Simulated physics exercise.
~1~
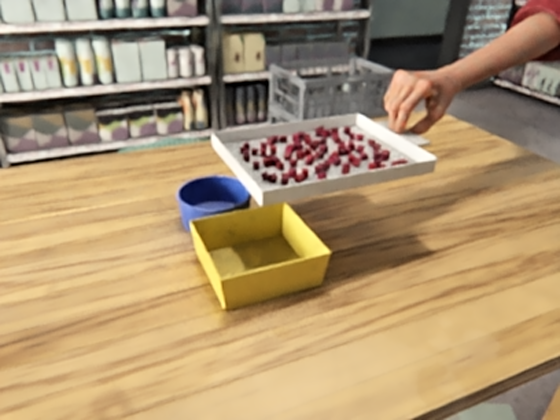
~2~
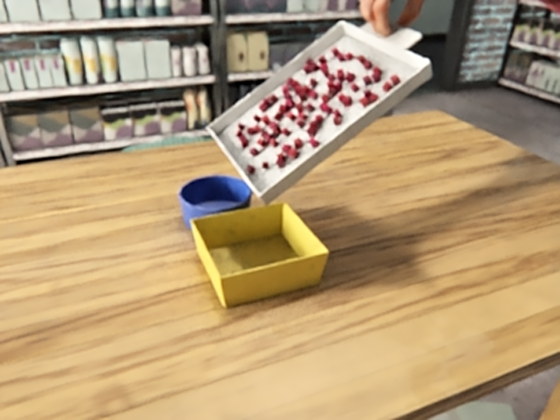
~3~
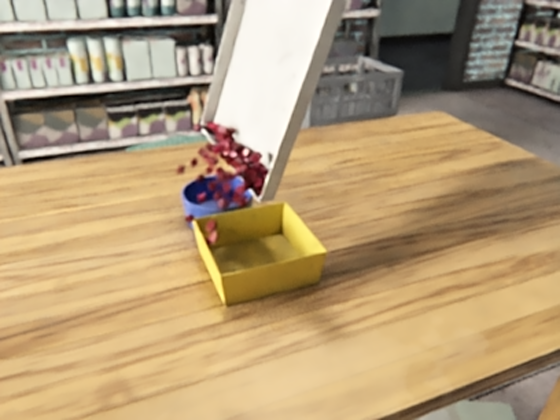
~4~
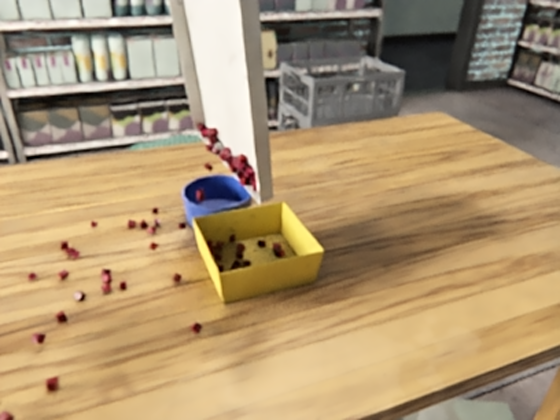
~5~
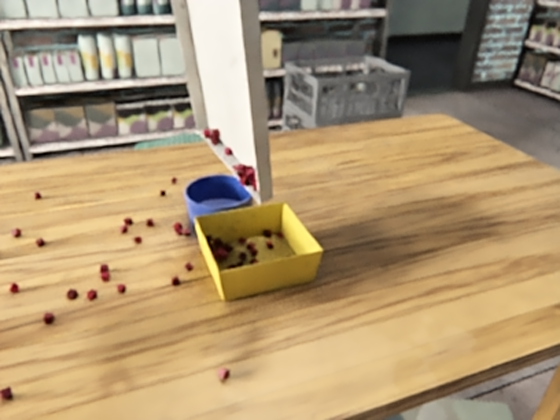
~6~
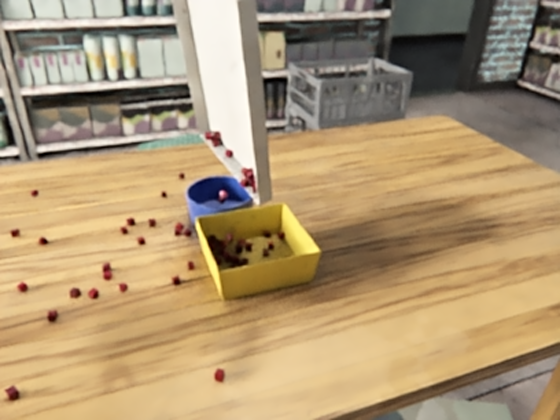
We see a hand tip a white tray of small dark red cubes steeply above a yellow tin and a blue dish on a wooden table. The cubes tumble out, some into the tin and many scattering leftward across the tabletop, while a few remain on the upended tray.
